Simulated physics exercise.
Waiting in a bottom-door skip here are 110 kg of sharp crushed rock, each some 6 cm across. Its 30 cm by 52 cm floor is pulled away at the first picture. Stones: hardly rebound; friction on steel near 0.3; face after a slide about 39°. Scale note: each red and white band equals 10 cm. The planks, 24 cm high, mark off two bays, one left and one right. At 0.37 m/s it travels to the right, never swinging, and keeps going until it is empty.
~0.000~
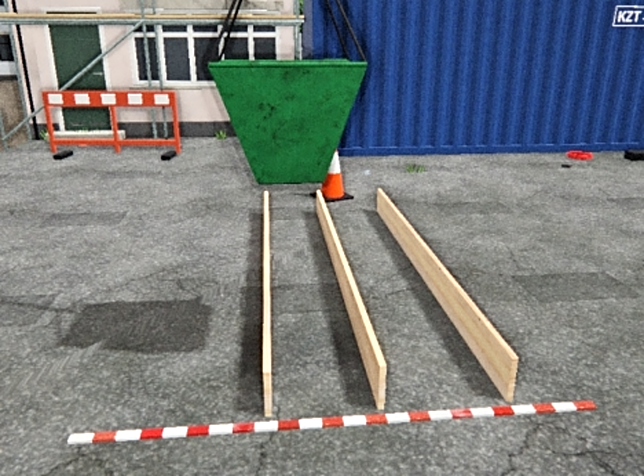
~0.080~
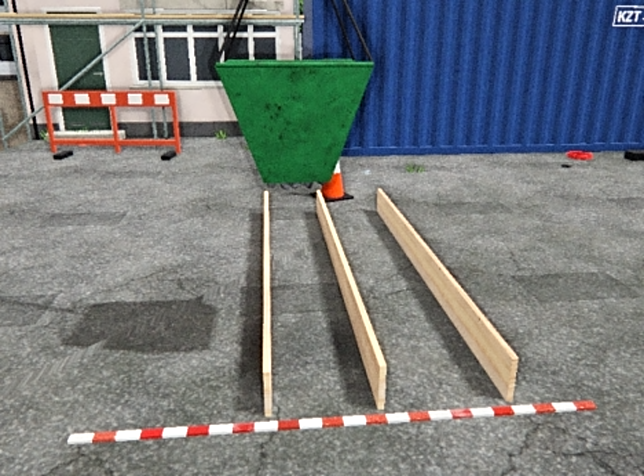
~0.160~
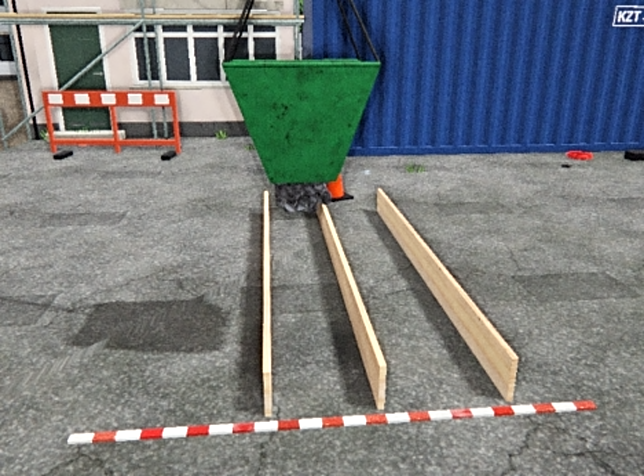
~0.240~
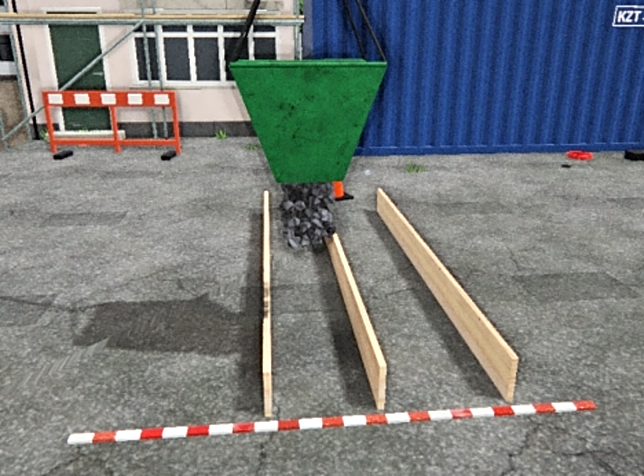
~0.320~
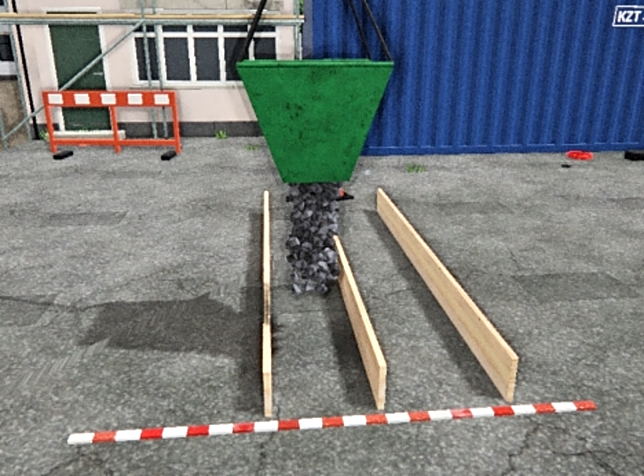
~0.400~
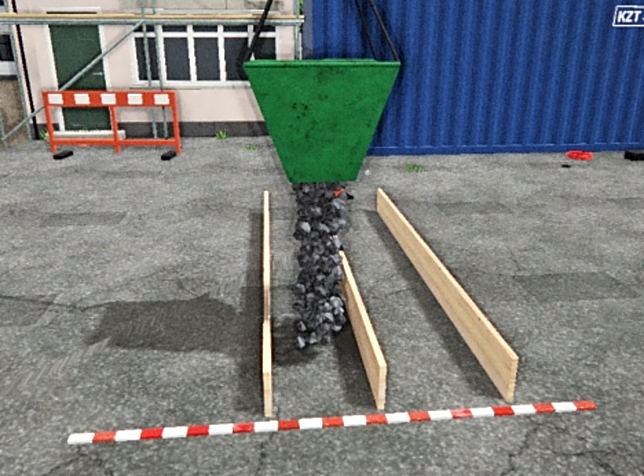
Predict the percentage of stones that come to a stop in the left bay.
Close to 94 percent.
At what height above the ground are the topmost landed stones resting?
The topmost stones rest about 30 cm above the ground.
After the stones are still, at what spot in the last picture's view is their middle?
Their centre ends up around (321, 333).
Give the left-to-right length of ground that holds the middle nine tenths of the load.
I'd say close to 60 cm, left to right.
After 0.7 s, 0 % in the bottom-door skip, 99 % falling or lying in the left bay, 1 % falling or lying in the right bay; the stones farthest right are at (360, 284).
After 1.1 s, 0 % in the bottom-door skip, 94 % falling or lying in the left bay, 6 % falling or lying in the right bay; the stones farthest right are at (420, 327).
After 1.7 s, 0 % in the bottom-door skip, 94 % falling or lying in the left bay, 6 % falling or lying in the right bay; the stones farthest right are at (438, 325).
After 2.6 s, 0 % in the bottom-door skip, 94 % falling or lying in the left bay, 6 % falling or lying in the right bay; the stones farthest right are at (438, 325).
After 4.5 s, 0 % in the bottom-door skip, 94 % in the left bay, 6 % in the right bay; the stones farthest right are at (438, 325).
